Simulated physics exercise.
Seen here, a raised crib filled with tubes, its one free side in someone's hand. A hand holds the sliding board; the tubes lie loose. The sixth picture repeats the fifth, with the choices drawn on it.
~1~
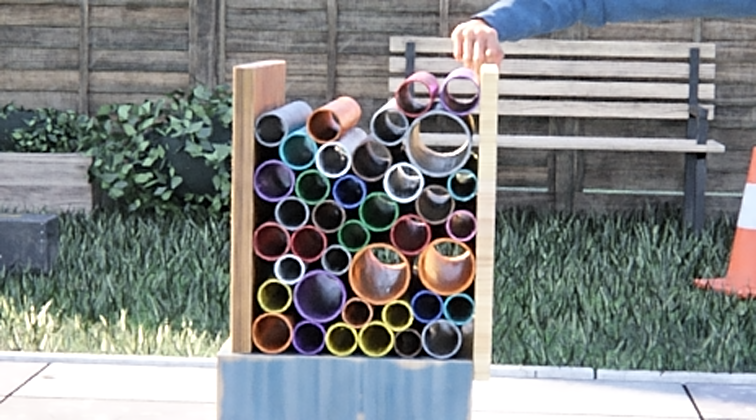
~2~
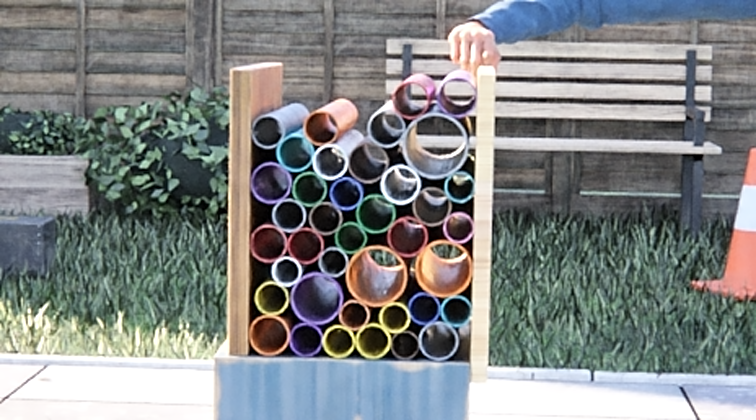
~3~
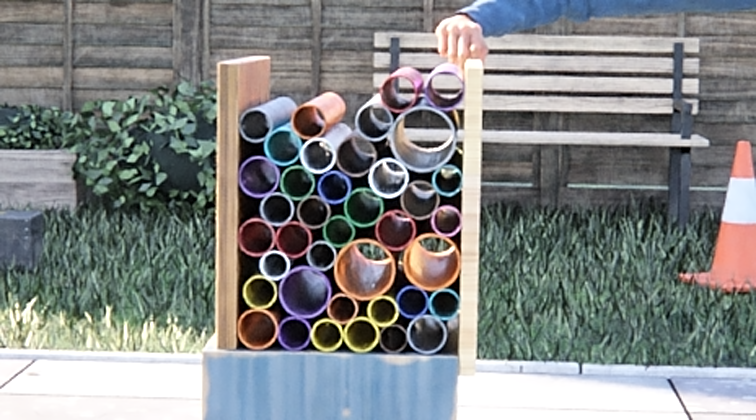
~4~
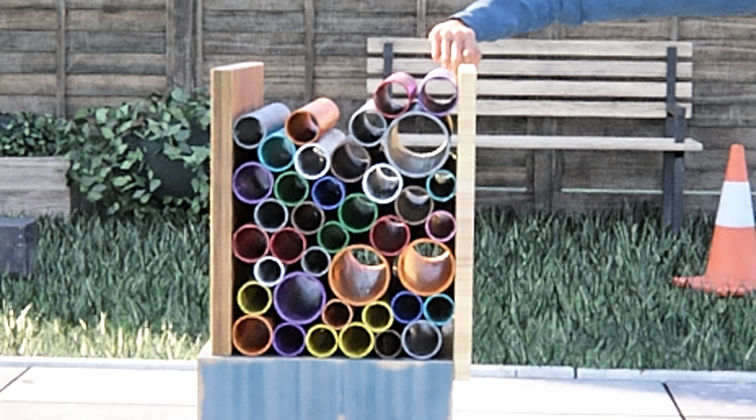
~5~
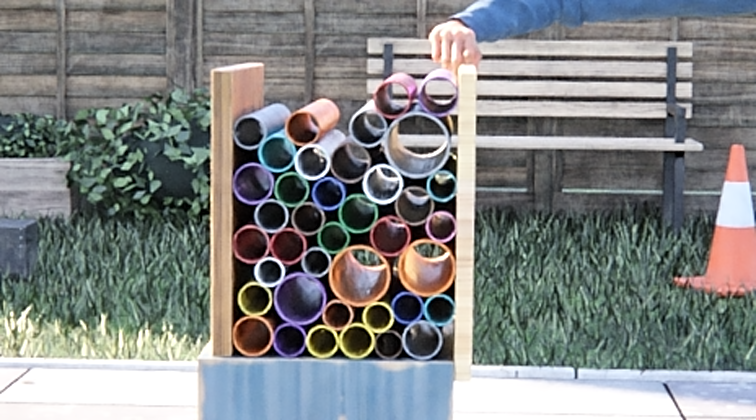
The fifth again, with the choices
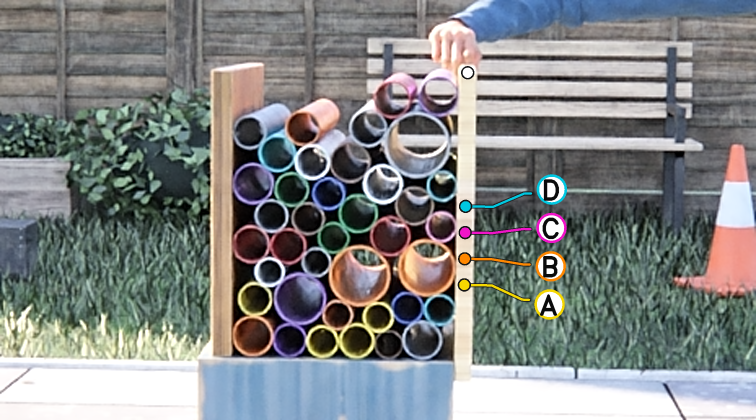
In a fenced garden, a hand rests on the side board of a crib of colourful tubes as the view shifts slightly.
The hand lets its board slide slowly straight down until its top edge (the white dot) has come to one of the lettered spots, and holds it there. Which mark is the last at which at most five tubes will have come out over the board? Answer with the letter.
At most to C.
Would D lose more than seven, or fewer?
Fewer than seven.
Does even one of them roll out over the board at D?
Yes, at D.
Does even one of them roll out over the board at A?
Yes.
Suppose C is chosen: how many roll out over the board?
The count is five.
On the marked copy, A at (465, 285); B at (465, 259); C at (466, 233); D at (466, 207); the white dot at (468, 73).
Taking C. A third of the way, top of the board (458, 142).
Two thirds of the way, top of the board (457, 221).
When it is over, top of the board (457, 232), five out over the board.
As for the rest, A more than five out over the board; B more than five out over the board; D one out over the board.
